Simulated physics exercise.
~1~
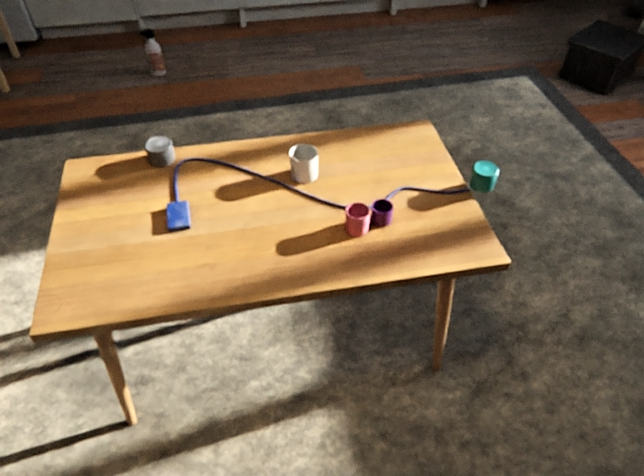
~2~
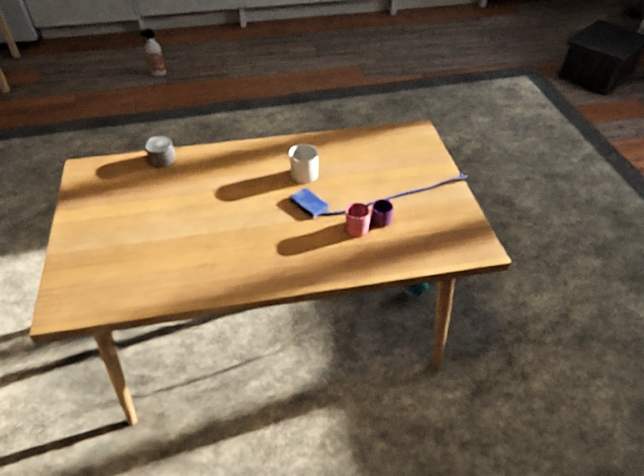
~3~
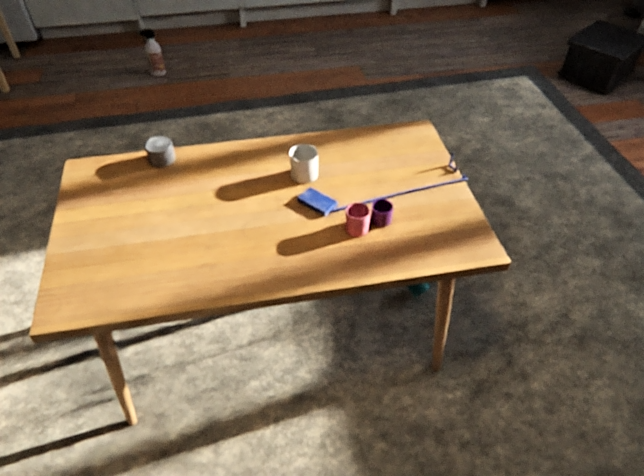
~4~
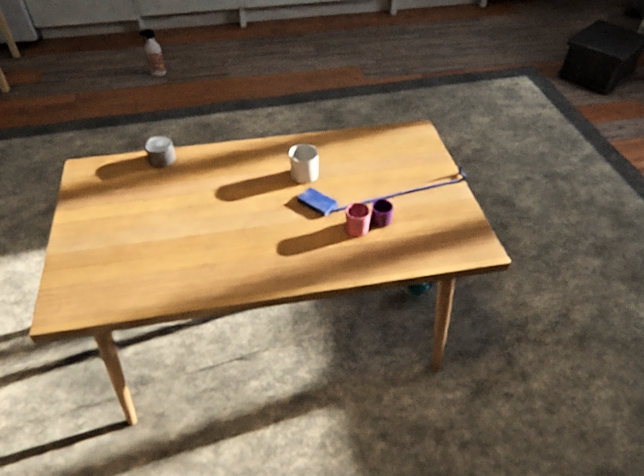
A teal cup drops off the table's right edge, and its cable drags the blue phone right.
